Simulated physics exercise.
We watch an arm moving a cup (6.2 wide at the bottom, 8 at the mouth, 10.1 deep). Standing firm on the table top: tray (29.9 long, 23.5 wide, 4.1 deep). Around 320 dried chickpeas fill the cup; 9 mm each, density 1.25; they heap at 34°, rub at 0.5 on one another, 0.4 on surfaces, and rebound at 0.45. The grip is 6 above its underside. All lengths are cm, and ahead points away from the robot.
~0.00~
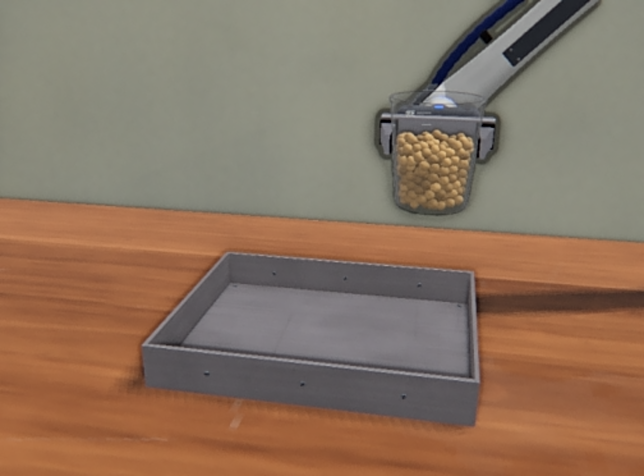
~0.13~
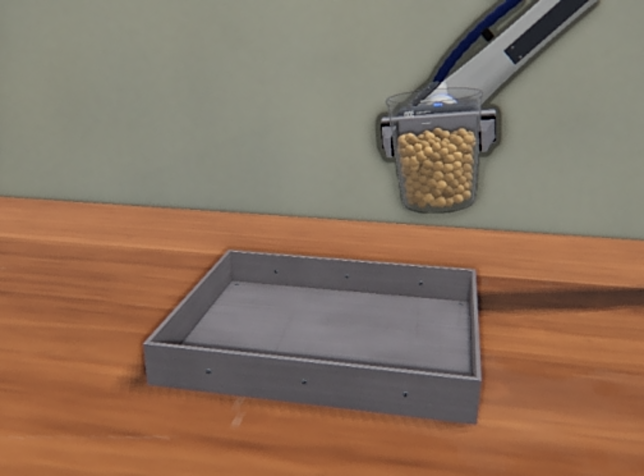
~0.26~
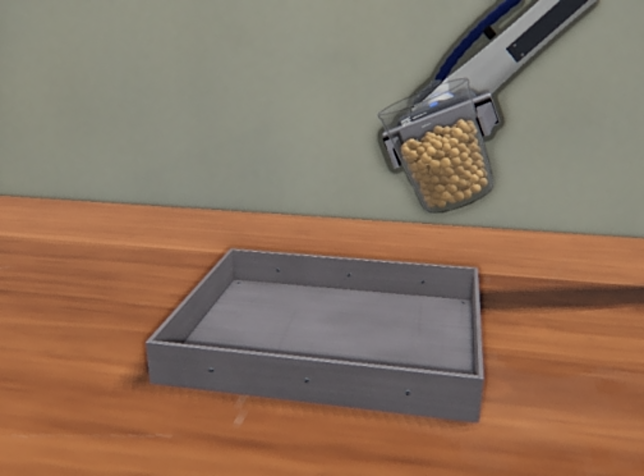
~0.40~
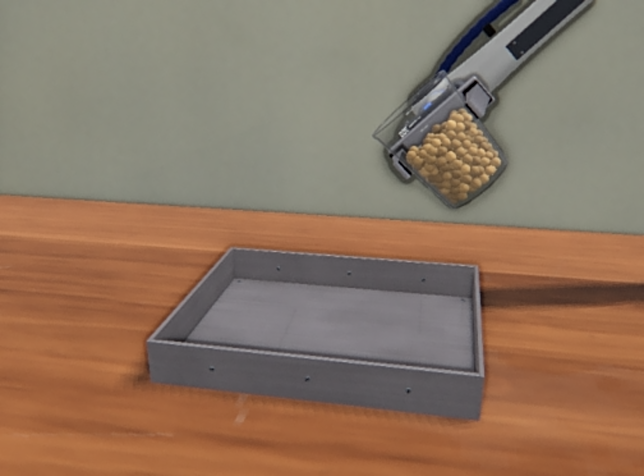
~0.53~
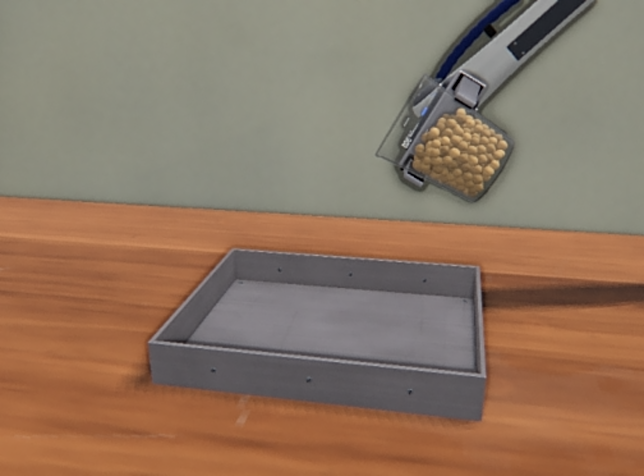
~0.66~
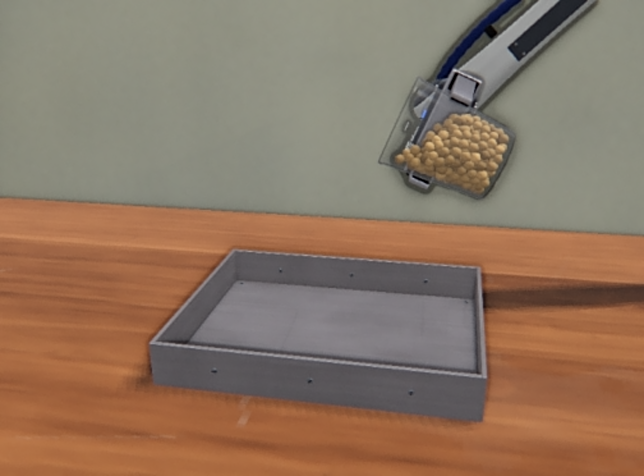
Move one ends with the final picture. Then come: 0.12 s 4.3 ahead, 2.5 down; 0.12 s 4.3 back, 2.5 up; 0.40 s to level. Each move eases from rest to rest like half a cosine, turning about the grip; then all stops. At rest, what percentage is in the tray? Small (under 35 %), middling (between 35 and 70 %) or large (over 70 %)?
In the tray the share is small, under 35 %.
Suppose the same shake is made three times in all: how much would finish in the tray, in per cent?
Then about 20 per cent.
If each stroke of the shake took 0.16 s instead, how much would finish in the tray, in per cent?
Then about 5 per cent.
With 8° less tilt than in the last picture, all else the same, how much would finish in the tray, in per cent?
It would be near 5 per cent.
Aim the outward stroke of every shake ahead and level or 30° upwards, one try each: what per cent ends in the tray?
Some 25 and 45 per cent.
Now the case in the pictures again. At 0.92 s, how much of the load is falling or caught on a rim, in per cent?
Roughly 5 per cent.
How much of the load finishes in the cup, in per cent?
About 90 per cent.
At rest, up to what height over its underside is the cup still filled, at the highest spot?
About 8.5 cm.
By 0.92 s, tilted 67° forward, highest piece 23 above the table; 299 in the cup, 17 in flight or on a rim.
By 1.17 s, tilted 16° forward, highest piece 25 above the table; 289 in the cup, 27 in the tray.
By 1.50 s, level, highest piece 25 above the table; 289 in the cup, 27 in the tray.
By 2.55 s, level, highest piece 25 above the table; 289 in the cup, 27 in the tray.
Final count, 289 in the cup, 27 in the tray. That is 9 % in the tray.
